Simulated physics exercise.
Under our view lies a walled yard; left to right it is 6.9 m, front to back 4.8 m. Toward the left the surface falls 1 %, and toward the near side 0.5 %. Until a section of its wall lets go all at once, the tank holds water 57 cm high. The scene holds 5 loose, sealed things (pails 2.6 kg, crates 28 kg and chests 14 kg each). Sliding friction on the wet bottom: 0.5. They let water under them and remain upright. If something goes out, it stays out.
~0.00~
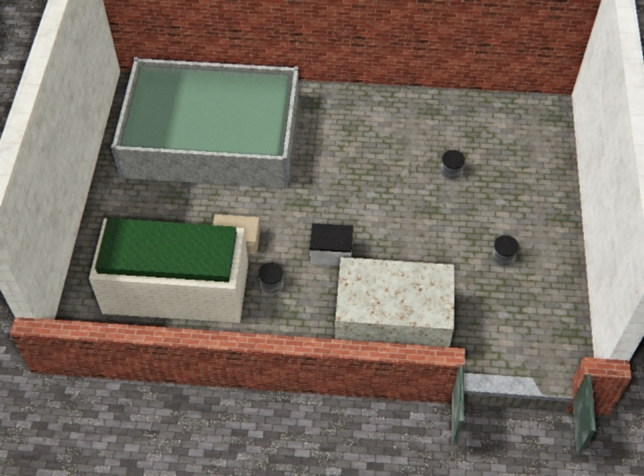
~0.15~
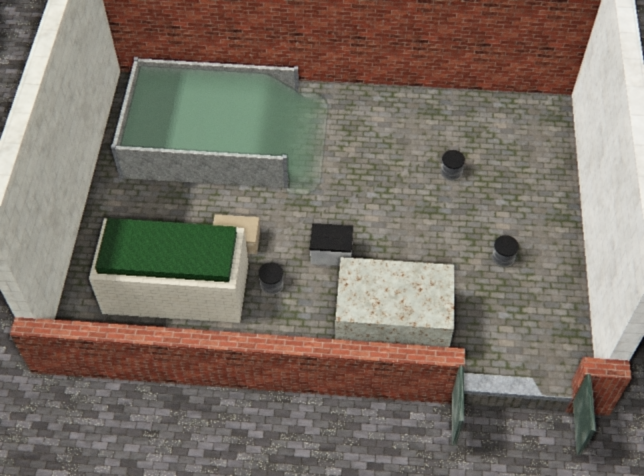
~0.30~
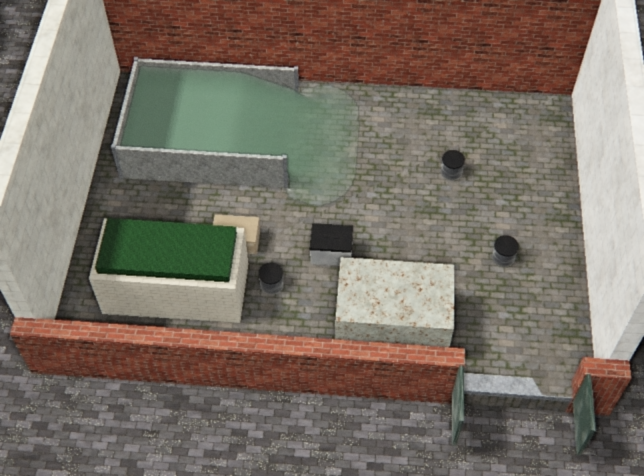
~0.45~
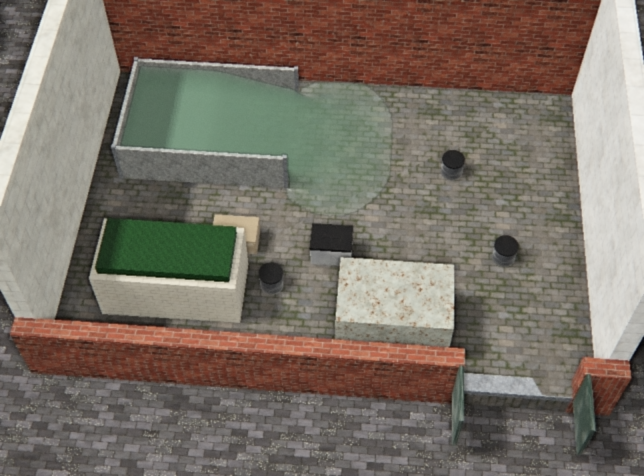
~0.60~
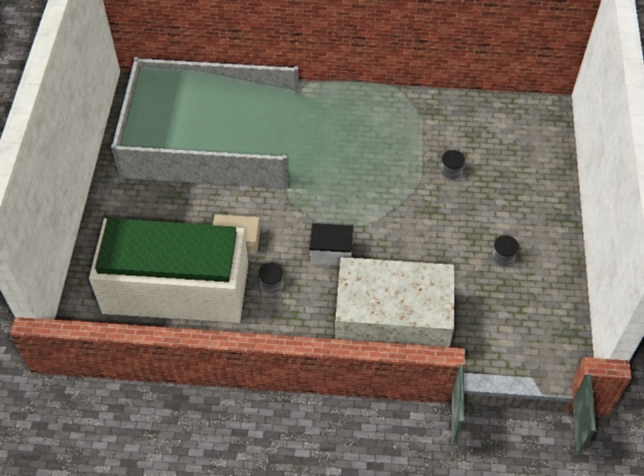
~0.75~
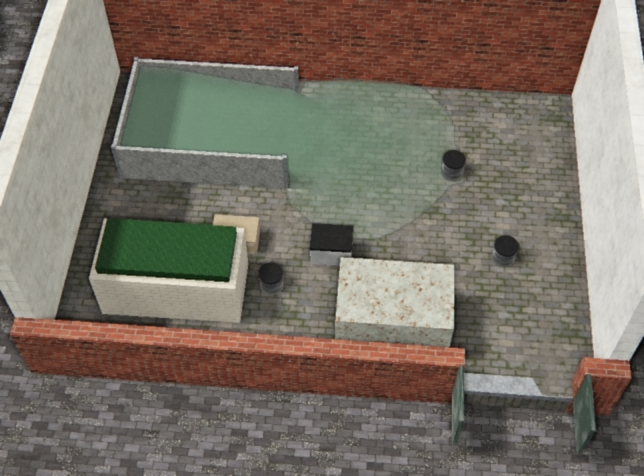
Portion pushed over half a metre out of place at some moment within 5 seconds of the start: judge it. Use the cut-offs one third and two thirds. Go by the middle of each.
One to two thirds.
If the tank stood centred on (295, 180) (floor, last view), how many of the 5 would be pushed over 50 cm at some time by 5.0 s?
In that case the number is 2.
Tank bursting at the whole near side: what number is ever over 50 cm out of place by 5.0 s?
That would give 4.
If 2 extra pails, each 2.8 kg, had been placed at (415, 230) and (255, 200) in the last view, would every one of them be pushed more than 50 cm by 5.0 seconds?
In order: Beyond it, within it.
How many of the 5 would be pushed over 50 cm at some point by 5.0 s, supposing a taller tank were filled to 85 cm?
2.
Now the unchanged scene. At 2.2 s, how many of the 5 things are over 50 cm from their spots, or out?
Count: 2.
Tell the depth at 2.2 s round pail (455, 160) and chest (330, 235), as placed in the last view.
First about 14 cm, second about 2 cm.
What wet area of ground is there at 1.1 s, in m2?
Close to 13 m2, I'd say.
After 1.1 s 1 of 5 are over 50 cm from their spots; 0 afloat.
After 2.2 s 2 of 5 are over 50 cm from their spots; 1 afloat.
After 3.5 s 2 of 5 are over 50 cm from their spots; 2 afloat.
After 5.0 s 2 of 5 are over 50 cm from their spots, and 2 have been at some point; 1 afloat.
